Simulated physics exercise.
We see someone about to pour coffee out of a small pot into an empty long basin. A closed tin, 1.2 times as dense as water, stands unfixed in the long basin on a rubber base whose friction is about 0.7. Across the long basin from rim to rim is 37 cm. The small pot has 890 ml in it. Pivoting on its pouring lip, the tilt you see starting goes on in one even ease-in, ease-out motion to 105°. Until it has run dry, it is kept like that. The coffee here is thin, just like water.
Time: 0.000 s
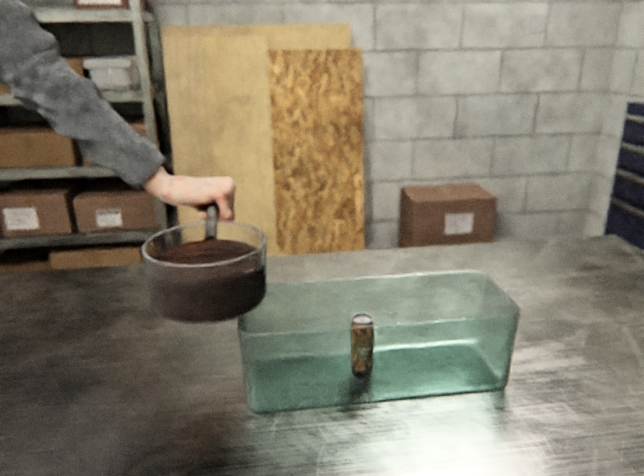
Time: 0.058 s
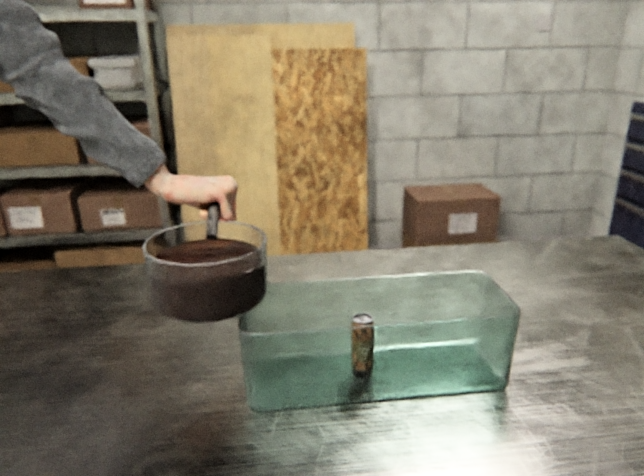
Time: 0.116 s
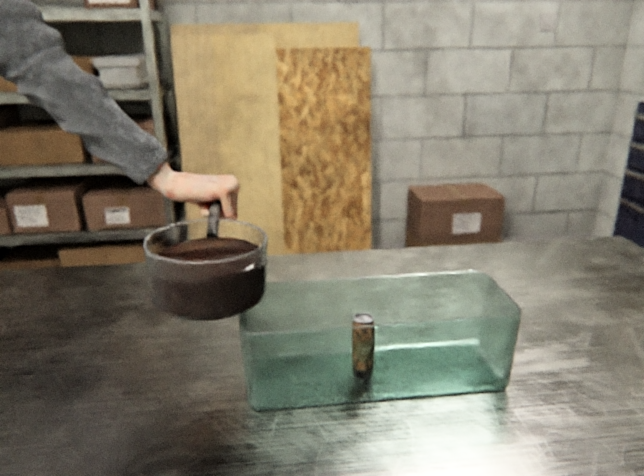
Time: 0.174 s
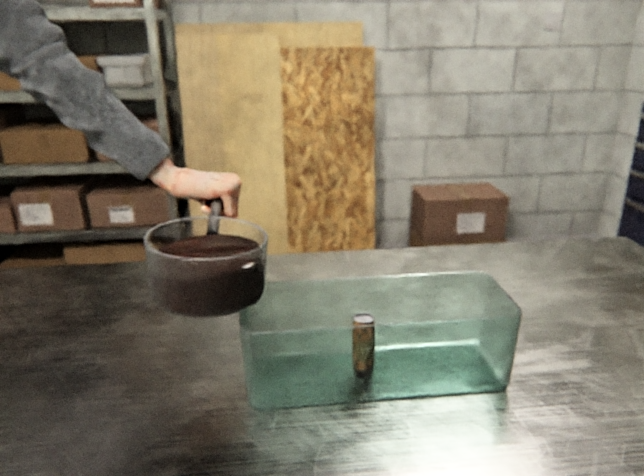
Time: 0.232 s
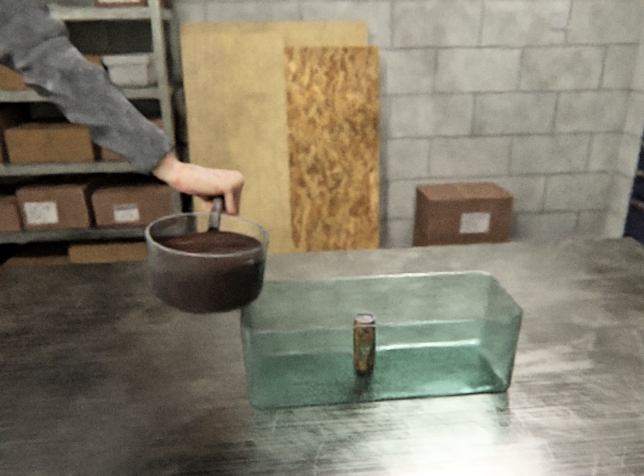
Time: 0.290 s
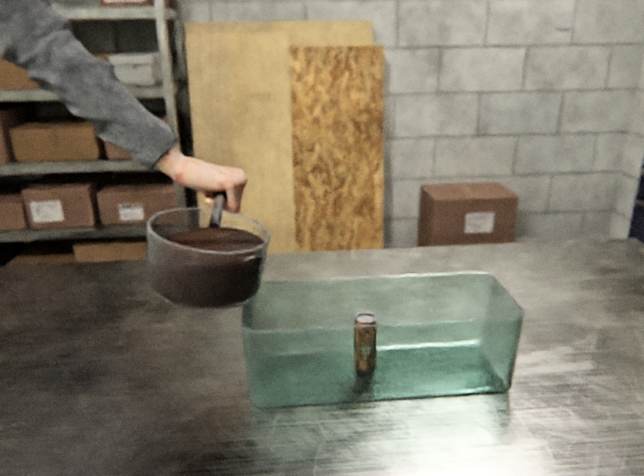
The clip opens with a hand holding a small clear pot of dark coffee level, above and left of an empty, greenish long basin with a small tin by its middle. The hand then slowly tilts the pot slightly rightward, the coffee staying inside, as the background drifts a little right.
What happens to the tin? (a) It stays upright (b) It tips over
It tips over (b).
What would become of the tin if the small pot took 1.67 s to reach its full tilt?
Then the tin tumbles.
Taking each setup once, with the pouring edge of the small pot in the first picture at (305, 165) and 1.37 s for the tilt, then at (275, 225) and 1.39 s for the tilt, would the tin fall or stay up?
The tin stays vertical the first time and overturns the second time.
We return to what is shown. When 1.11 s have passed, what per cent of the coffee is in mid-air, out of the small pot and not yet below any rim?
About 14 percent.
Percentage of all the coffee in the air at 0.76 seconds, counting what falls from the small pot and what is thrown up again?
Around 24 in a hundred.
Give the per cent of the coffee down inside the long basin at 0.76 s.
Roughly 6 percent of it.
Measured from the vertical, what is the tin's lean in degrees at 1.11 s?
About 25 degrees.
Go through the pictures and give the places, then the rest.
It leans 0°; its right rim is at (265, 240); the coffee meets the walls at (150, 262) and (263, 255); the long basin's rim runs from (240, 310) to (502, 291); the tin's top is at (362, 321), in the first frame.
It leans 0°; its right rim is at (266, 240); the coffee meets the walls at (151, 261) and (264, 254), in the second frame.
It leans 2°; its right rim is at (266, 239); the coffee meets the walls at (151, 259) and (265, 252), in the third frame.
It leans 4°; its right rim is at (267, 239); the coffee meets the walls at (151, 256) and (264, 250), in the fourth frame.
It leans 7°; its right rim is at (268, 238); the coffee meets the walls at (151, 252) and (265, 247), in the fifth frame.
It leans 11°; its right rim is at (269, 238); the coffee meets the walls at (151, 247) and (266, 243), in the sixth frame.
After 0.76 s the tilt is 62° and 69 per cent is still to pour; the tin stands where it began.
After 1.11 s the tilt is 96° and 14 per cent is still to pour; the tin leans 23°.
After 1.48 s the tilt is 105° and 0 per cent is still to pour; the tin lies on its side.
After 1.87 s the tilt is 105° and 0 per cent is still to pour; the tin lies on its side.
In the end the tin lies on its side.
